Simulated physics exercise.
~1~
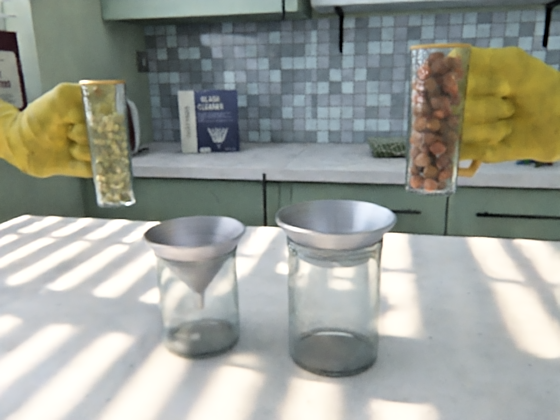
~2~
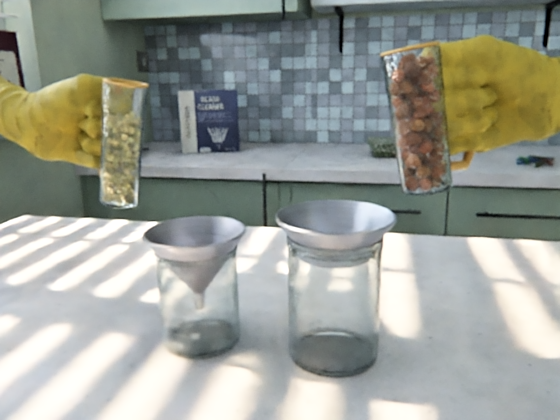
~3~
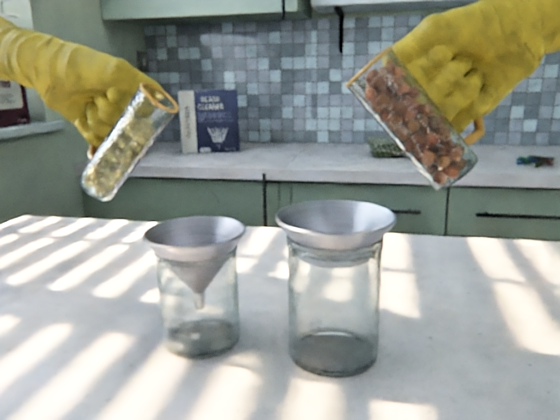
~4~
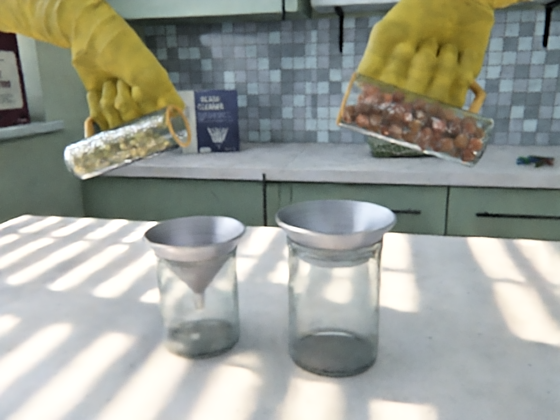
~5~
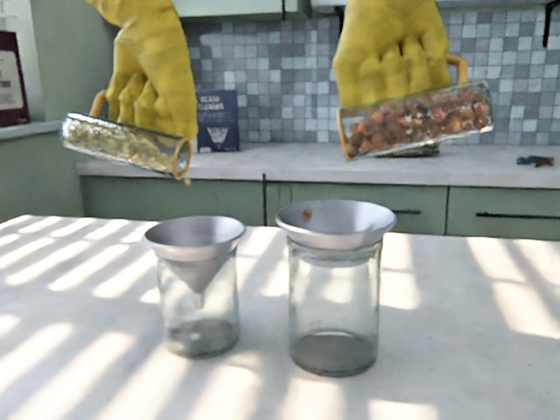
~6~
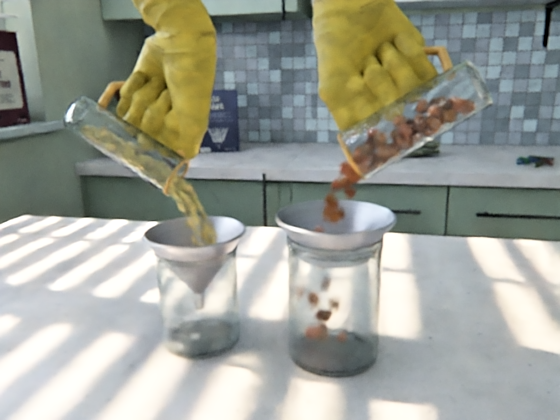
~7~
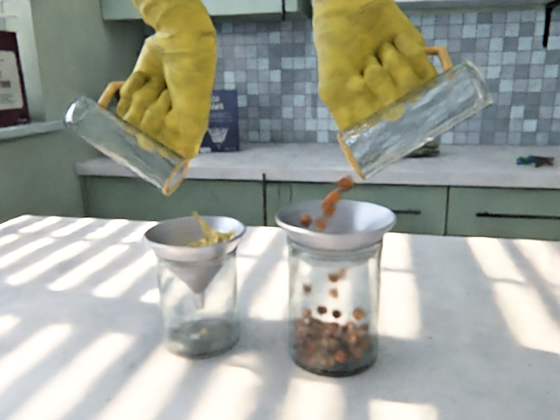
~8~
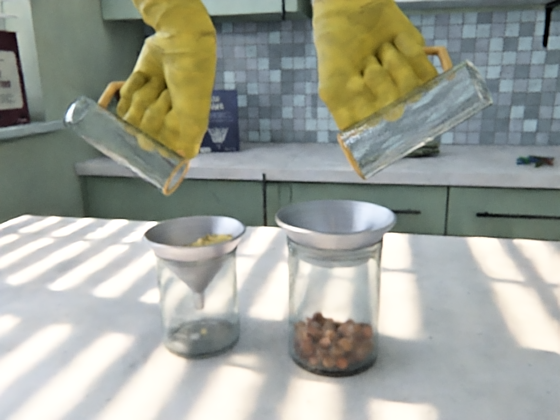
In a kitchen, two yellow-gloved hands tip clear cups over metal funnels set in glass jars; the reddish-brown pieces on the right all drop into their jar, while the pale yellow pieces on the left mostly stay stuck in the funnel, only a few getting through.
